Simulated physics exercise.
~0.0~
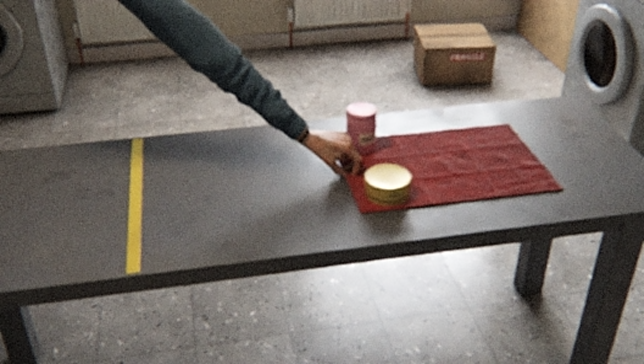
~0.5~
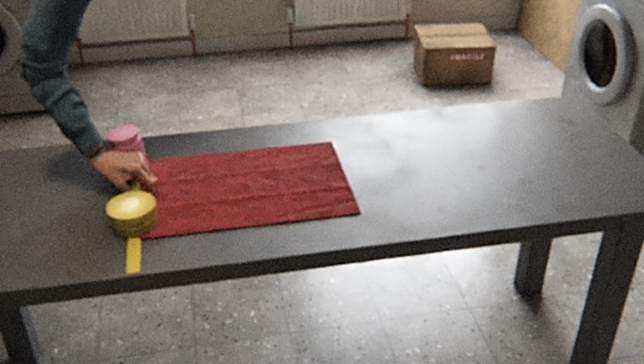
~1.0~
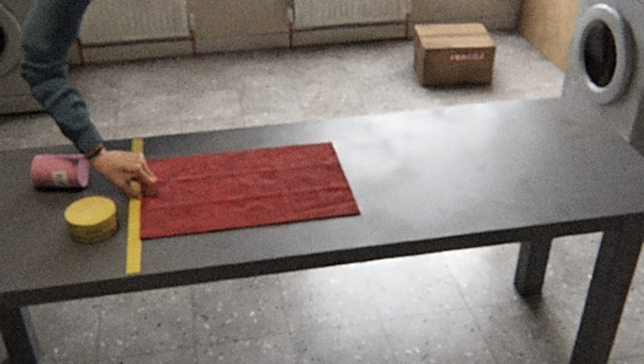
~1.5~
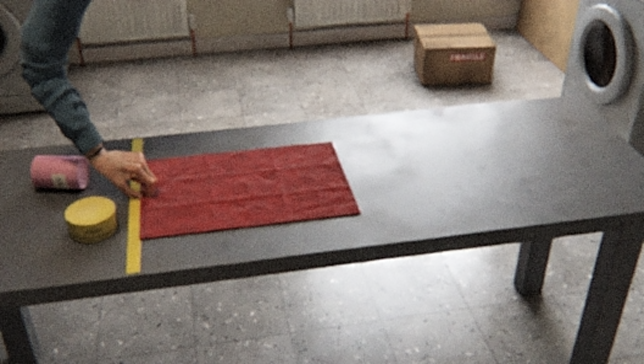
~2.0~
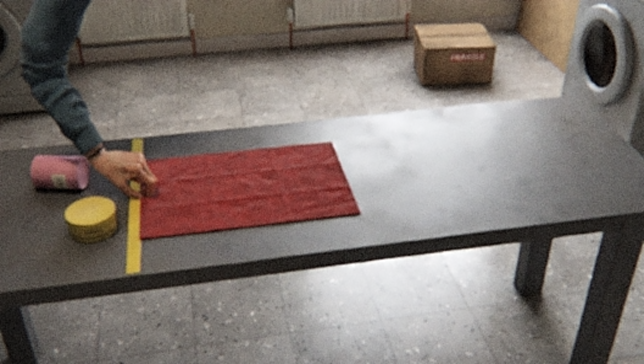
A hand pulled a red place mat left along a dark table with a yellow tub and a pink jar on it, stopping at the yellow tape, where both slid off the front and the jar ended up on its side.
